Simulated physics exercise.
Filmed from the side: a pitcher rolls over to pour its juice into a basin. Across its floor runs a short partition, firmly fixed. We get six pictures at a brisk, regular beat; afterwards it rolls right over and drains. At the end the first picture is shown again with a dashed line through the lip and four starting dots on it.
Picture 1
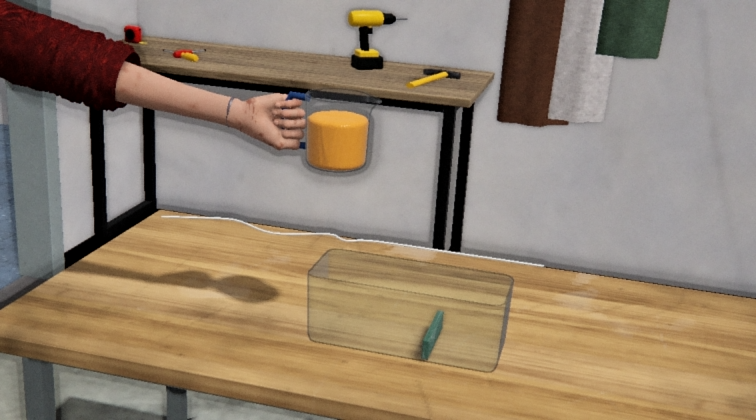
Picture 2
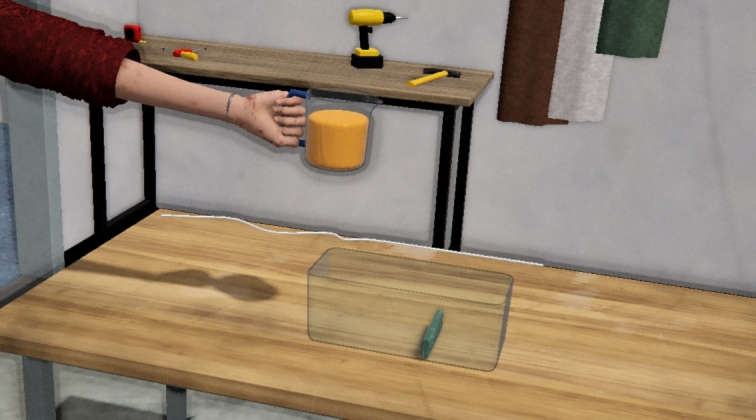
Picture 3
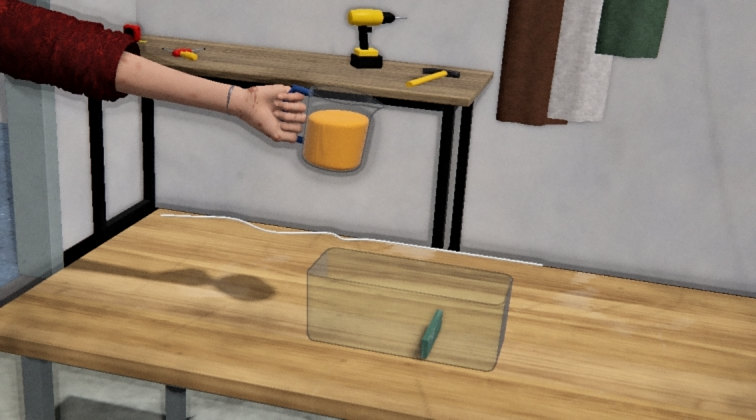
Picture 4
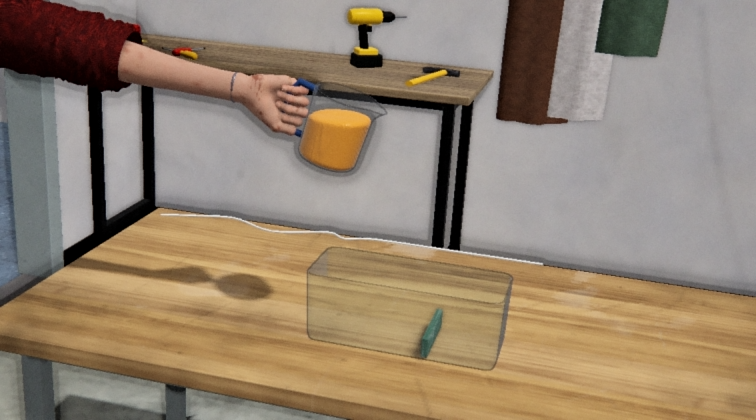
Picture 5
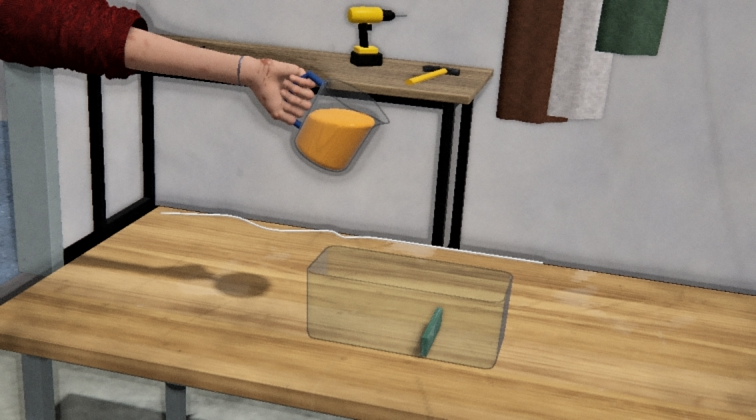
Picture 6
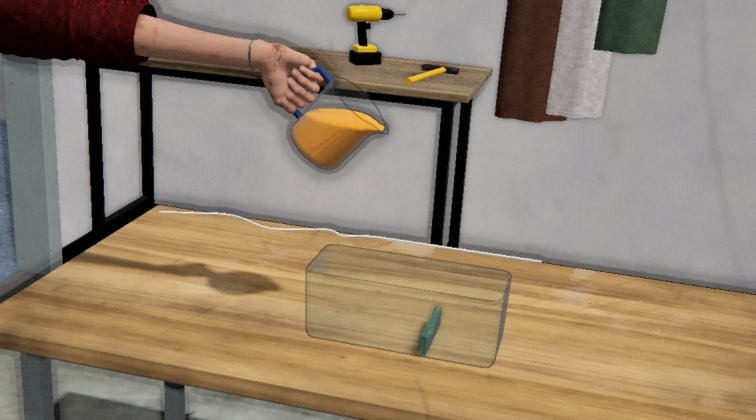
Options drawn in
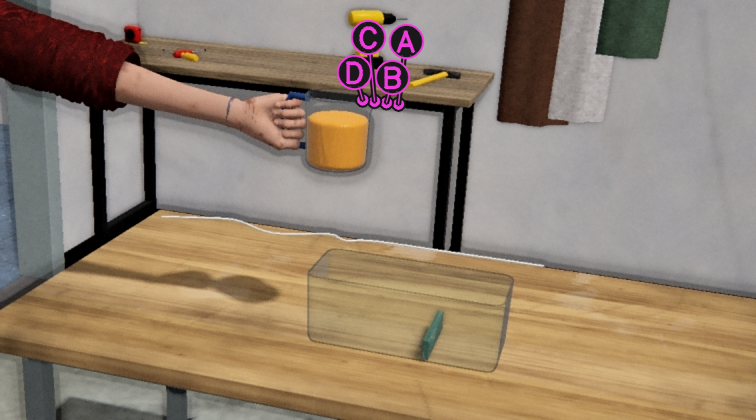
A hand holds a pitcher of orange juice upright, then tilts it rightward above a clear basin.
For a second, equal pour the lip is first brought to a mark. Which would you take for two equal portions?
A is best.
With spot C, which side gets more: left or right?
More ends on the left.
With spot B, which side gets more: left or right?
The left one.
On the marked copy, A at (398, 104); B at (386, 102); C at (374, 101); D at (362, 100).
Choosing A, about 50 % ends left of the wall and 48 % right of it.
Choosing B, about 82 % ends left of the wall and 12 % right of it; 6 % is lost outside.
Choosing C, about 86 % ends left of the wall and 8 % right of it; 6 % is lost outside.
Choosing D, about 86 % ends left of the wall and 10 % right of it; 4 % is lost outside.
